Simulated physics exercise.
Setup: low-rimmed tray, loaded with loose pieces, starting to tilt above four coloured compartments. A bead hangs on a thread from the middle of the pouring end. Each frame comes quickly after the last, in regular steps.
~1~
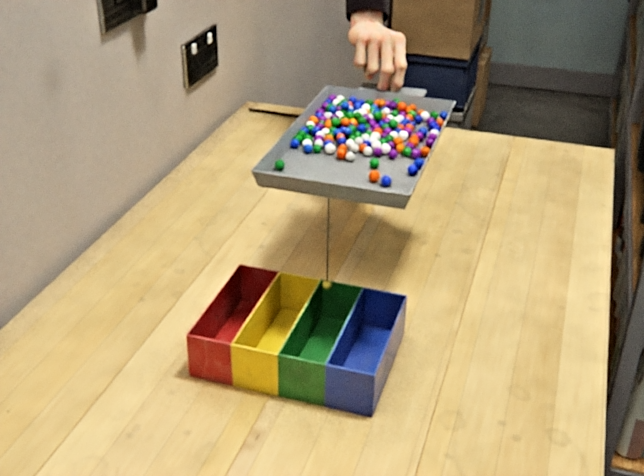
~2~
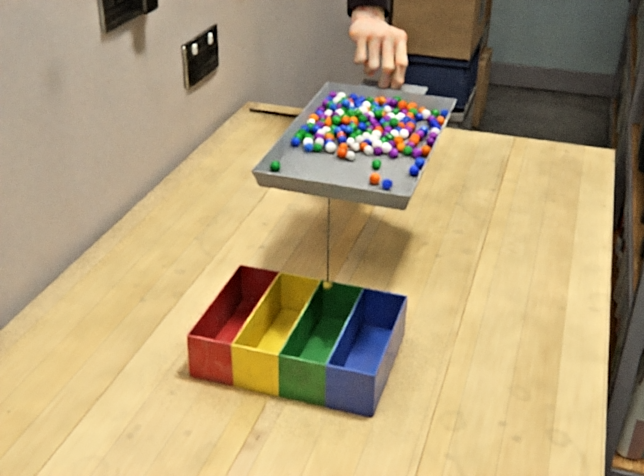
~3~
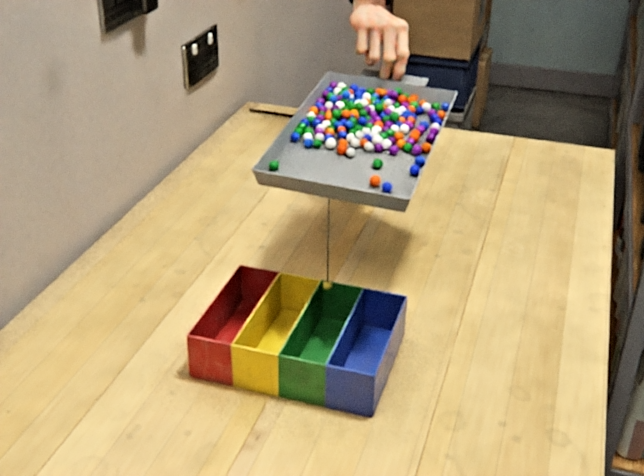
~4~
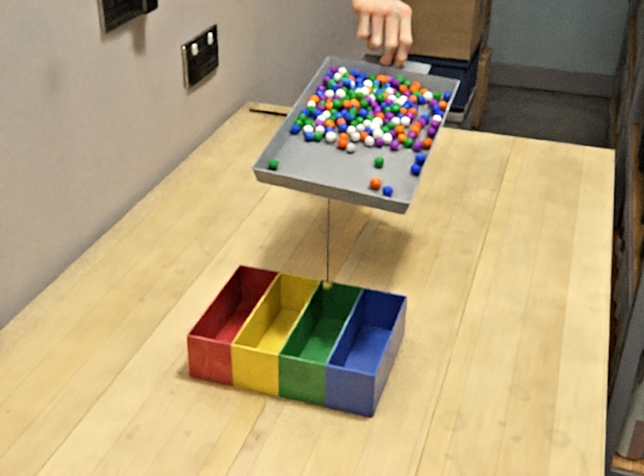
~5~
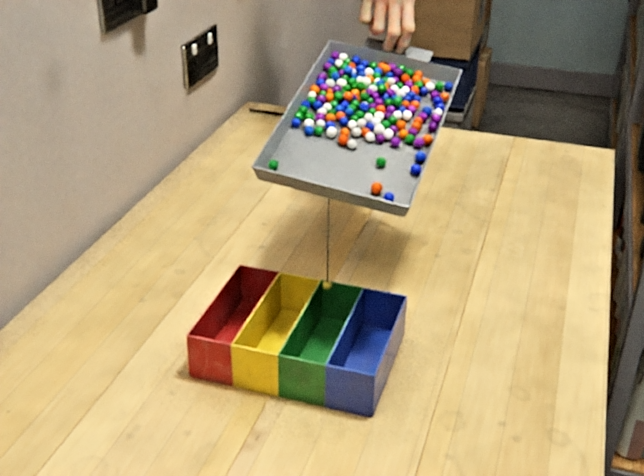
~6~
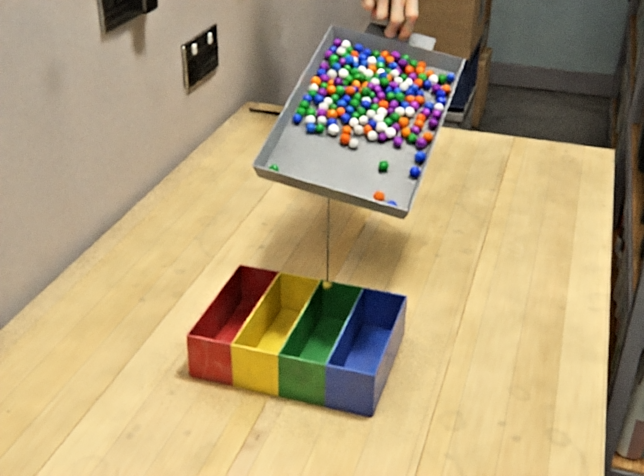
A hand steadily tilts a grey tray of colourful beads above four coloured compartments.
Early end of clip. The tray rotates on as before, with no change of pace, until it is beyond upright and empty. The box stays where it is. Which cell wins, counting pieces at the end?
The blue cell wins.
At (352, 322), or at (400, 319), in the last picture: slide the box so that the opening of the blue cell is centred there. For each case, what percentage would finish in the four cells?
First some 20, then 80 per cent.
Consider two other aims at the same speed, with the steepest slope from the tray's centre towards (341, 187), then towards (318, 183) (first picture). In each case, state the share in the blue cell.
First some 30, then 0 per cent.
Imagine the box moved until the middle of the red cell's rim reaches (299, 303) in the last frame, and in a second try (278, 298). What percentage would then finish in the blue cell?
20 %, 60 %.
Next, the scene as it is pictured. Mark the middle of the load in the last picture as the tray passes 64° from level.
Somewhere near pixel (385, 214).
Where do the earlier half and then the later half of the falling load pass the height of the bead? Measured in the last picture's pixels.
The opening half passes (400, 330), the closing half (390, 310).
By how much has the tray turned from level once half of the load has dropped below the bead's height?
Roughly 80 degrees.
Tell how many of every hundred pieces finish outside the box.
50 %.
Soon after the last picture, tray tipped steeply; about two thirds on the tray; a stray few in the blue cell; a stray few in the green cell; about a third falling or outside the box.
A little later, tray tipped past a quarter turn; a stray few on the tray; about a third in the blue cell; a small part in the green cell; a stray few in the yellow cell; about half falling or outside the box.
Later still, tray tipped past a quarter turn; about a third in the blue cell; a small part in the green cell; a stray few in the yellow cell; about half falling or outside the box.
By the end, tray tipped past a quarter turn; about a third in the blue cell; a small part in the green cell; a stray few in the yellow cell; none in the red cell; about half outside the box.
